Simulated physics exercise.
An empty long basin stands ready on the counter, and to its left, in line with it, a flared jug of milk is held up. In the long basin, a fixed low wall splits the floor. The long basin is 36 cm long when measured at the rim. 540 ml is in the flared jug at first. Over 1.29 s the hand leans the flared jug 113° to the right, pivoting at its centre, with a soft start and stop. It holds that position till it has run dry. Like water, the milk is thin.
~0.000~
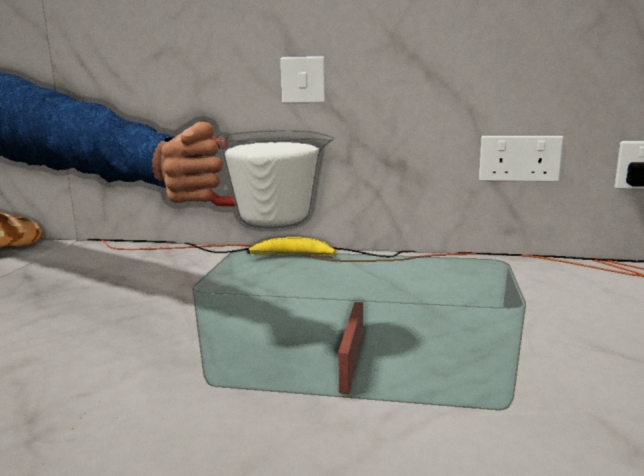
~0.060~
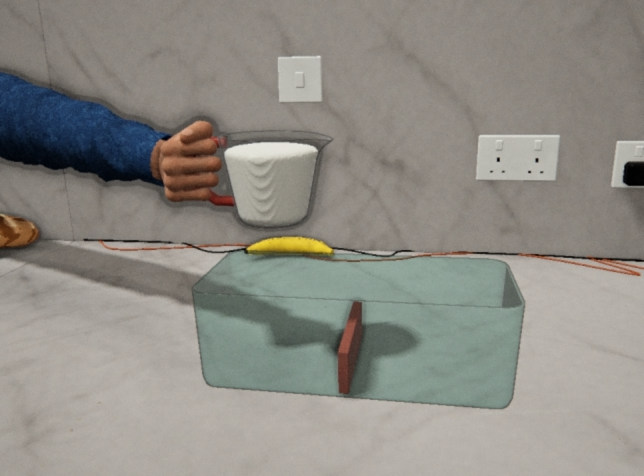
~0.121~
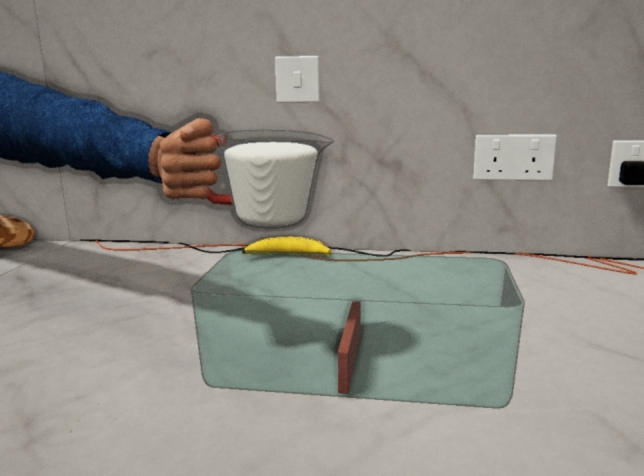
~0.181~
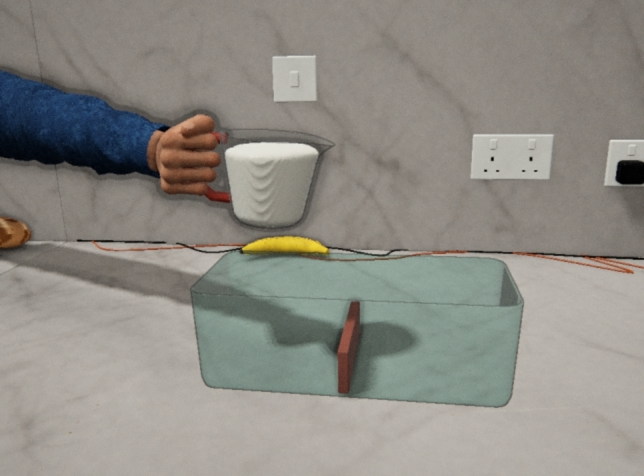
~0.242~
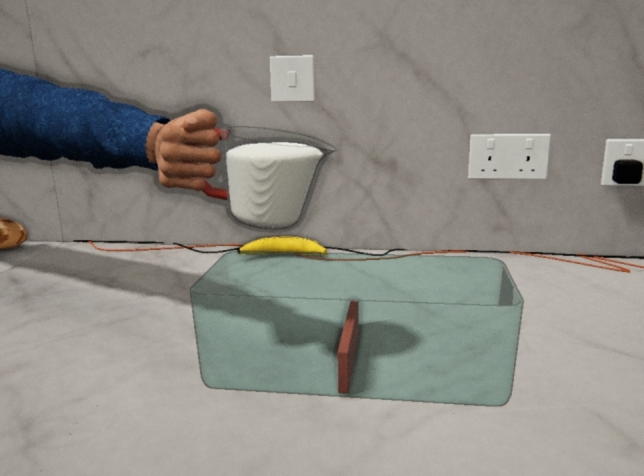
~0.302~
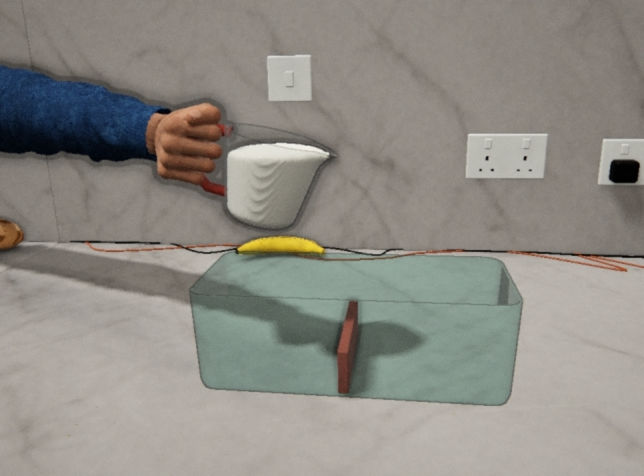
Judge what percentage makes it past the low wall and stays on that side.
Some 84 per cent makes it over and stays.
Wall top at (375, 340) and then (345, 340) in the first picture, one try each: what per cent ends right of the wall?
Around 65 and 85 percent, in that order.
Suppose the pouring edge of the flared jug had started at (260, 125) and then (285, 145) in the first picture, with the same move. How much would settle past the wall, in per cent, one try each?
I'd expect close to 5 per cent and then close to 15 per cent.
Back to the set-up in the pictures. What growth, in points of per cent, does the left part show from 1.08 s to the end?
Around 8 in a hundred.
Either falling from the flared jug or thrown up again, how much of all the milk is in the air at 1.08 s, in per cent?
Close to 5 %.
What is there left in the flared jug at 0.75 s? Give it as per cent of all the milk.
Close to 58 in a hundred.
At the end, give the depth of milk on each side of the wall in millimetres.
The left ends up at roughly 4 mm, with the right at roughly 18 mm.
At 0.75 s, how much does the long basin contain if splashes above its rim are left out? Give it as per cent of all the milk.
22 %, give or take.
By 0.75 s the tilt is 71° and 59 per cent is still to pour, 0 is left of the wall and 21 right of it.
By 1.08 s the tilt is 105° and 6 per cent is still to pour, 7 is left of the wall and 81 right of it.
By 1.42 s the tilt is 113° and 0 per cent is still to pour, 15 is left of the wall and 84 right of it.
By 1.79 s the tilt is 113° and 0 per cent is still to pour, 15 is left of the wall and 84 right of it.
At rest 15 per cent lies left of the wall, 84 right of it and 1 outside.
